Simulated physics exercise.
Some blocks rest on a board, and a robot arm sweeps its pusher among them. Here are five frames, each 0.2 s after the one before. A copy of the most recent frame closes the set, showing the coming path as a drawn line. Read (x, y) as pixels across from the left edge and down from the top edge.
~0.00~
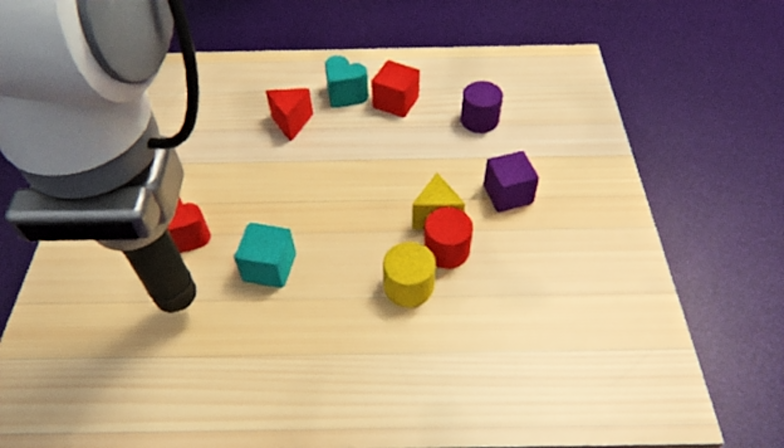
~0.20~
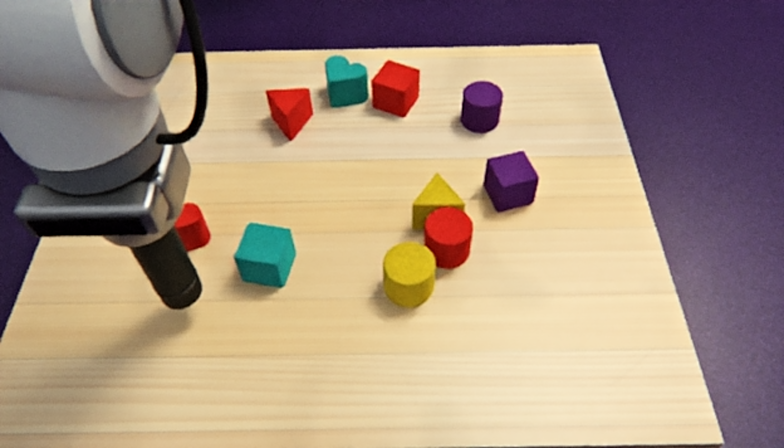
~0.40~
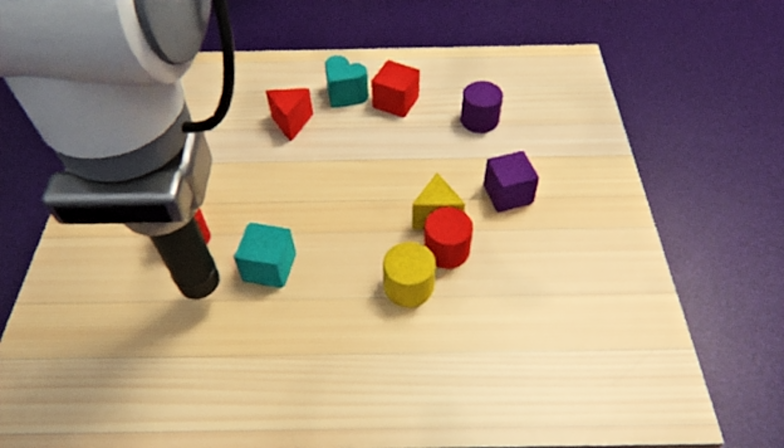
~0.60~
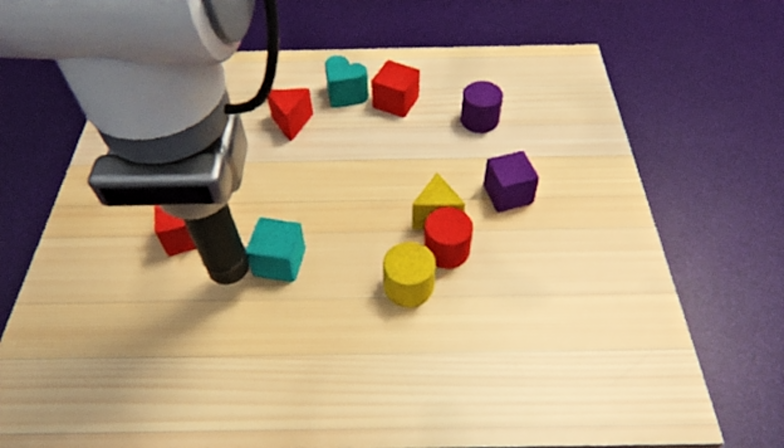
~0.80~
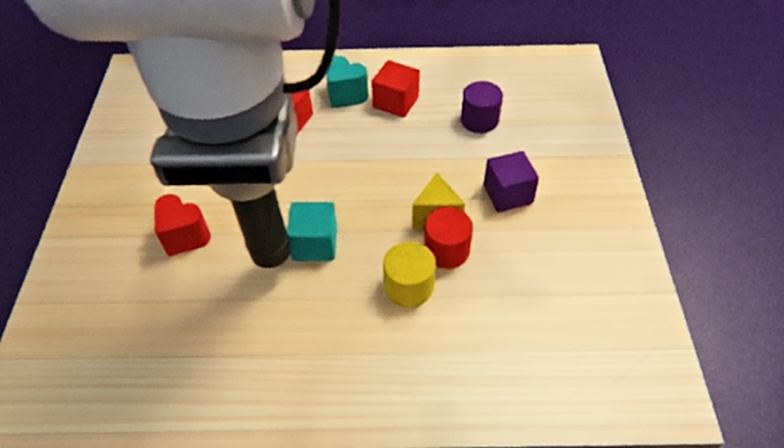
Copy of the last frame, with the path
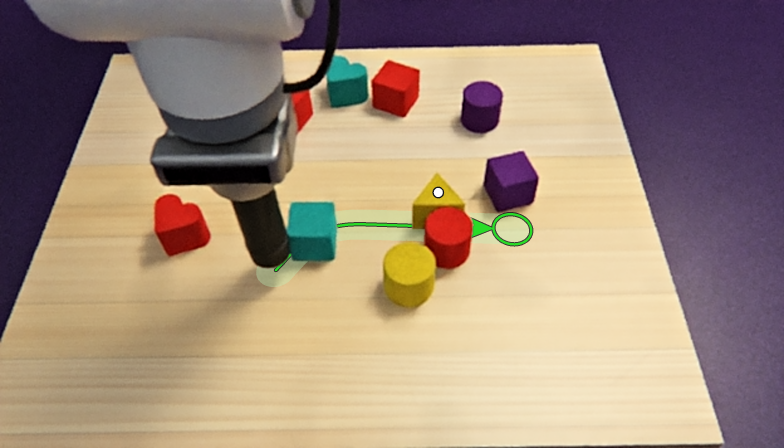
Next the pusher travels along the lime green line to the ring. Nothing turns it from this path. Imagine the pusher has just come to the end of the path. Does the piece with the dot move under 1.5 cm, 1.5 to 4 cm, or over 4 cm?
Displacement: Past 4 cm.
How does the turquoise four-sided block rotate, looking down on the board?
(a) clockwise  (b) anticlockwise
b - anticlockwise.
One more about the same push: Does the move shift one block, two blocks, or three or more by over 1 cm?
My guess is at least three.
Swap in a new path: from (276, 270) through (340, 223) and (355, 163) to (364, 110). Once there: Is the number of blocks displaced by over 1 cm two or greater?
That would be a no.
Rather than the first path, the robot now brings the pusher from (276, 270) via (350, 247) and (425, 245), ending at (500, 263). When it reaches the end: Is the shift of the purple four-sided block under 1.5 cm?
The answer is yes.
Path on the board, from (276, 270) through (343, 225) and (427, 226) to (512, 229); the dot is on the yellow triangle.
What follows on the original path. One third of the way, pusher at (341, 207); turquoise four-sided block at (379, 176).
Two thirds of the way, pusher at (430, 208); turquoise four-sided block at (413, 168), turned 80° anticlockwise; yellow triangle at (465, 191), turned 30° anticlockwise; red circle at (459, 230).
At the end, pusher at (516, 211); turquoise four-sided block at (413, 168), turned 80° anticlockwise; yellow triangle at (547, 190), turned 55° anticlockwise; red circle at (482, 238); purple four-sided block at (533, 162), turned 70° anticlockwise.
